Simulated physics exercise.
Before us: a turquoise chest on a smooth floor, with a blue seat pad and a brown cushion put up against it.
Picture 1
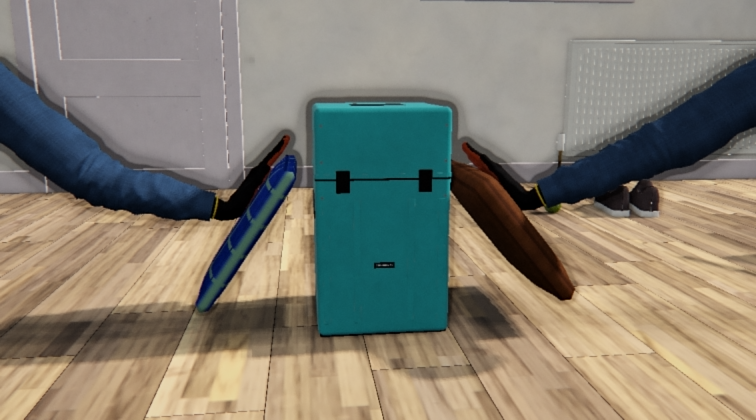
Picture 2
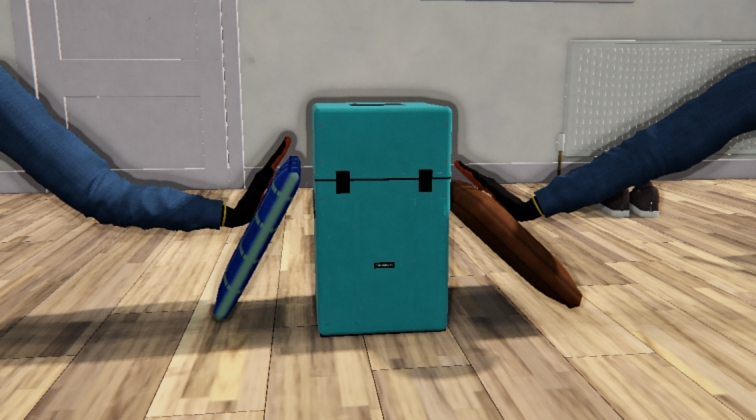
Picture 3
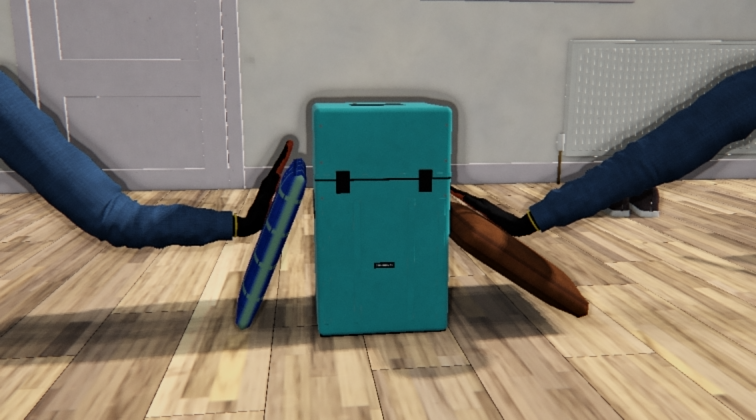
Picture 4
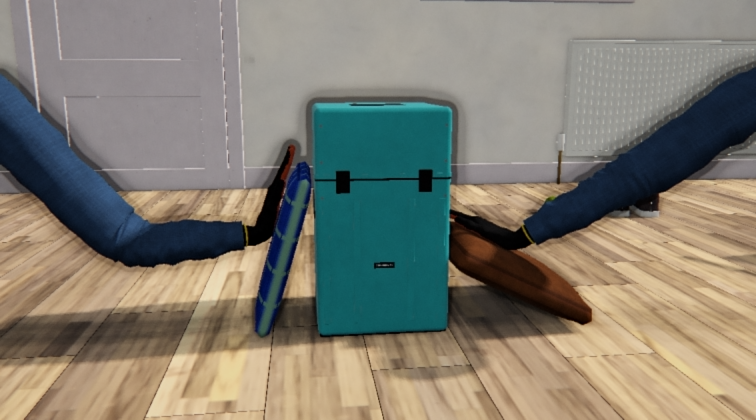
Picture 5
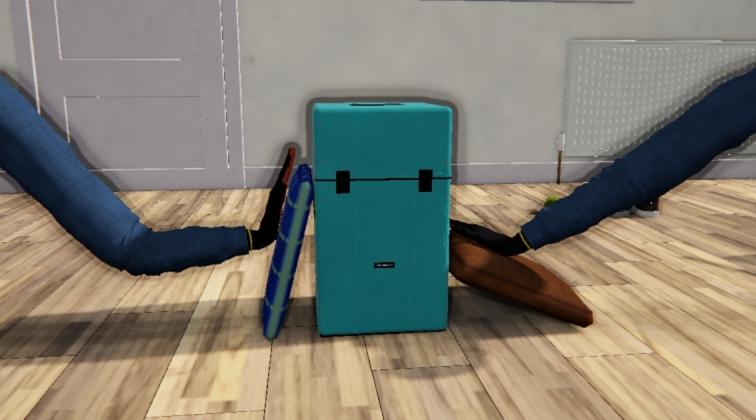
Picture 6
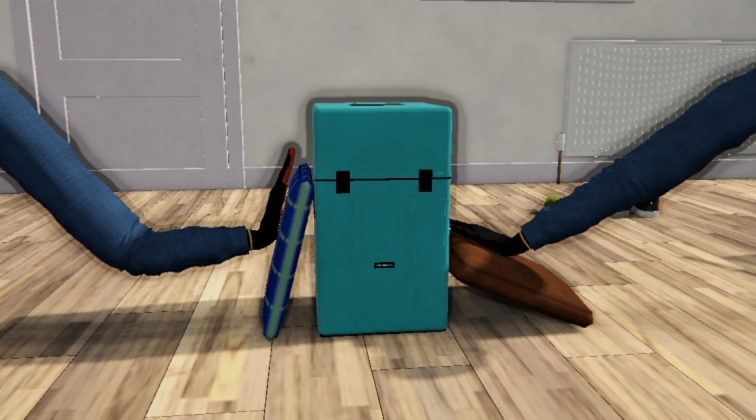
To begin with, two blue-sleeved arms hold a blue pad and a brown cushion slanted against either side of a turquoise chest. The left pad's foot slides inward until it stands almost upright, while the right cushion sinks to a low slant with the hand lowering beside it; then both stay still.
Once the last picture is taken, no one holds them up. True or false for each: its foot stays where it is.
Blue seat pad: True; brown cushion: False.
Then, 0.20 s later than the last view, seat pad against the side near (289, 245); cushion flat on the floor near (506, 291).
Finally, seat pad against the side near (289, 245); cushion flat on the floor near (504, 292). The blue seat pad remains propped up and the brown cushion slips and lies down.
